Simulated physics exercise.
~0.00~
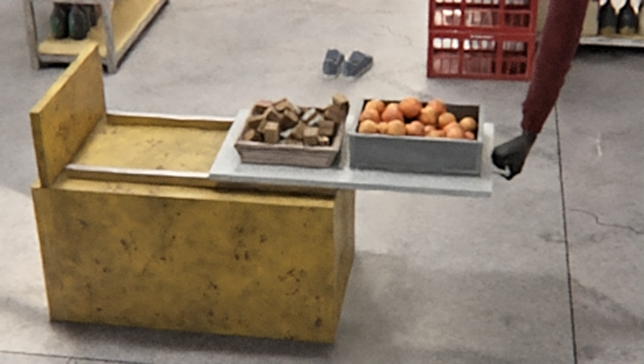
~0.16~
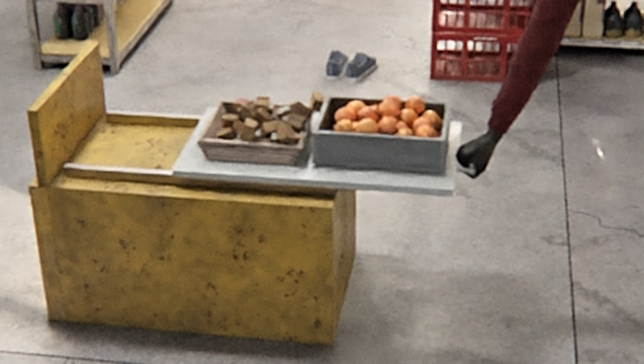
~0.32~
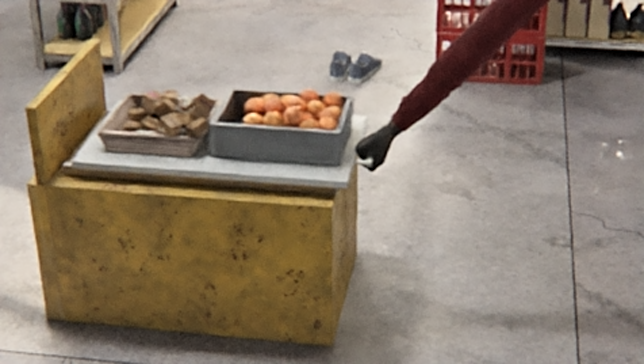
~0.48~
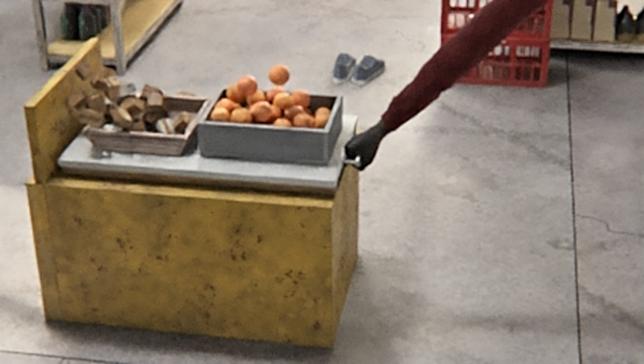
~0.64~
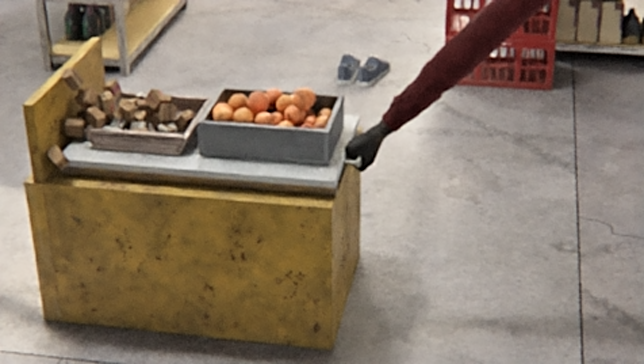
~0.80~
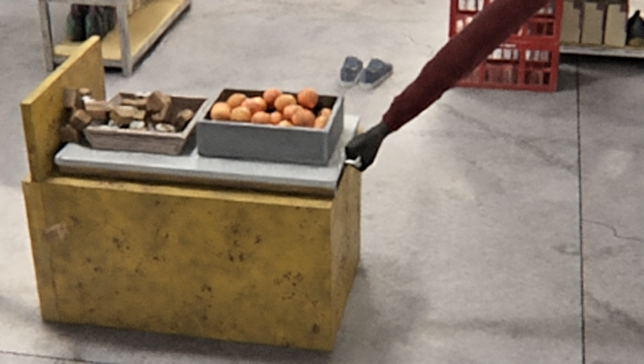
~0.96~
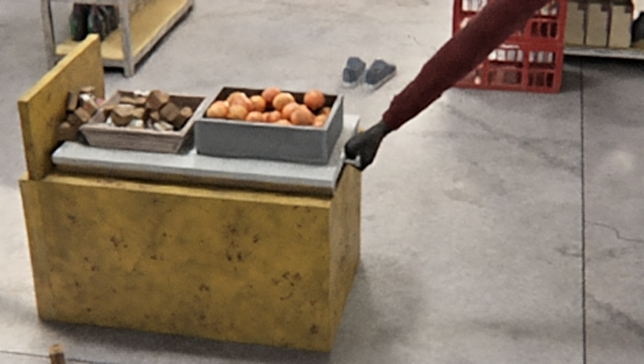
Gloved hand pushing a sliding shelf left and stopping, oranges jolting but staying boxed, wooden blocks spilling from their tray, some falling overboard.
